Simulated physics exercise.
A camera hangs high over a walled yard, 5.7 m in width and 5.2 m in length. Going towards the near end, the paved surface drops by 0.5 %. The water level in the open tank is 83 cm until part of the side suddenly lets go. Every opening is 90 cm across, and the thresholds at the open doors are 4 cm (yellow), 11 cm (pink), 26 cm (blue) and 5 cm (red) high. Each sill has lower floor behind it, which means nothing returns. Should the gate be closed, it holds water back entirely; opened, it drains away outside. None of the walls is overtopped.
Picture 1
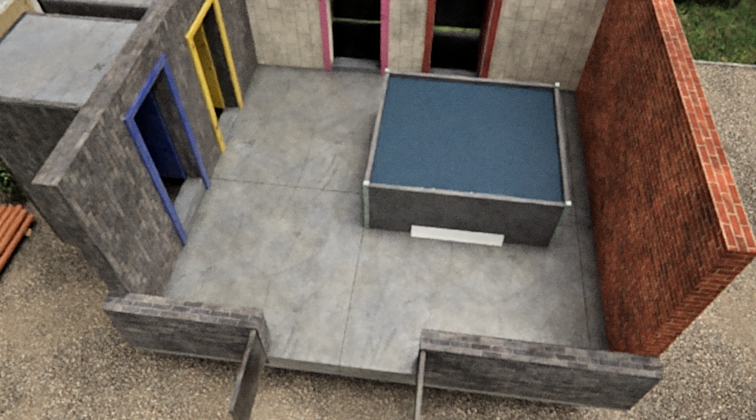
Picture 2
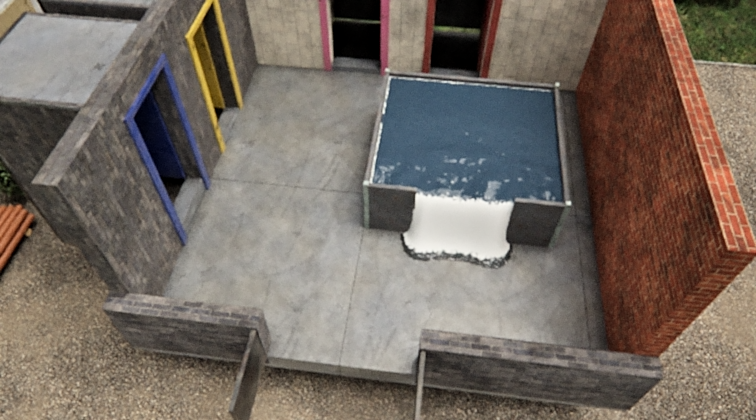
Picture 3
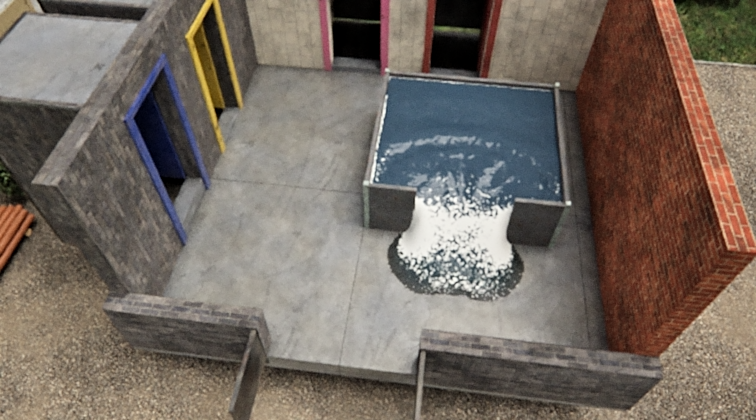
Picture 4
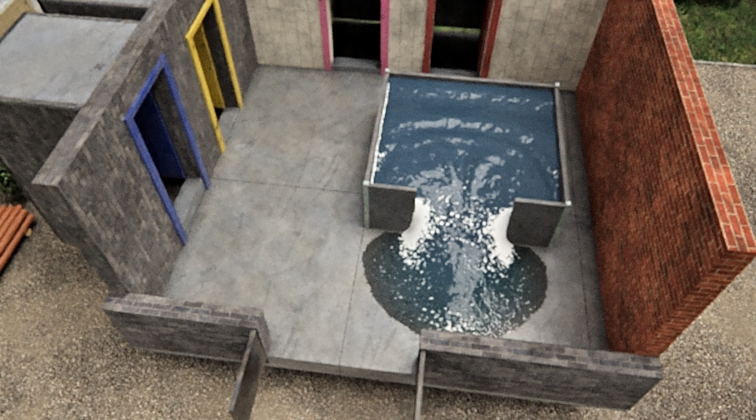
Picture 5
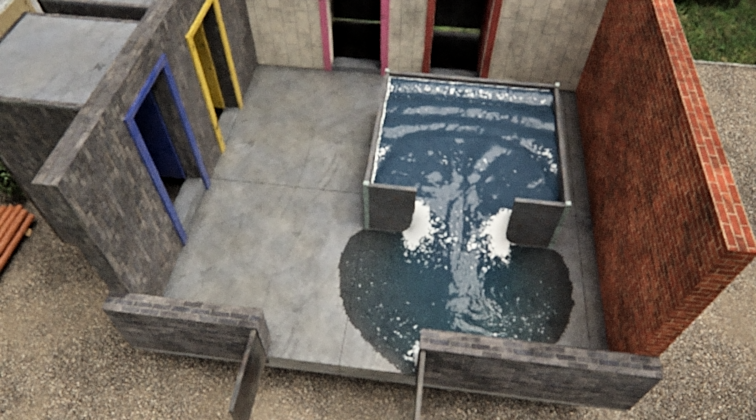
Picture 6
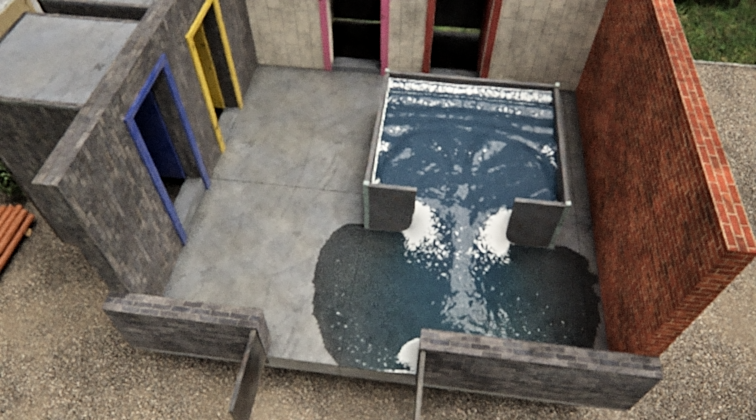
Water poured through a gap in the front of a raised square tank, foaming white at first, then spread in a widening dark pool across the grey paved yard to the low front wall.
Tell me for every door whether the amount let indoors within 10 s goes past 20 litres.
The yellow door will overshoot the limit; the pink door will undershoot the limit; the blue door will undershoot the limit; the red door will undershoot the limit.
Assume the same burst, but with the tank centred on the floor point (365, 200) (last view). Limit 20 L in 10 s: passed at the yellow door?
So the yellow door keeps within it.
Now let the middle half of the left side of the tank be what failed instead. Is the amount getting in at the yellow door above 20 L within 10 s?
Then yellow exceeds it.
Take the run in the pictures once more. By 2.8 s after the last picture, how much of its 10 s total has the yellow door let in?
About 0 per cent.
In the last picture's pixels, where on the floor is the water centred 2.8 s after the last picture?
Around (467, 218).
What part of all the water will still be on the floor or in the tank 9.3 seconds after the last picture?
60 %.
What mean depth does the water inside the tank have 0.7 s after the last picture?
58 cm.
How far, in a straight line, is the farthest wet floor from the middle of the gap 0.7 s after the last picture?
About 3.4 m.
Then, 0.7 s after the last picture water covers 25 % of the floor and is deepest (70 cm) near (608, 379); yellow door not reached, pink door not reached, blue door not reached, red door not reached.
Then, 1.5 s after the last picture water covers 35 % of the floor and is deepest (56 cm) near (592, 377); yellow door not reached, pink door not reached, blue door not reached, red door not reached.
Then, 2.8 s after the last picture water covers 45 % of the floor and is deepest (44 cm) near (573, 96); yellow door not reached, pink door not reached, blue door 3 cm at the sill, 0 L in, red door 2 cm at the sill, 0 L in.
Then, 5.3 s after the last picture water covers 90 % of the floor and is deepest (28 cm) near (573, 96); yellow door 6 cm at the sill, 0 L in, pink door 3 cm at the sill, 0 L in, blue door 6 cm at the sill, 0 L in, red door 6 cm at the sill, 1 L in.
Then, 9.3 s after the last picture water covers 95 % of the floor and is deepest (16 cm) near (440, 358); yellow door 10 cm at the sill, 76 L in, pink door 13 cm at the sill, 1 L in, blue door 8 cm at the sill, 0 L in, red door 5 cm at the sill, 3 L in.
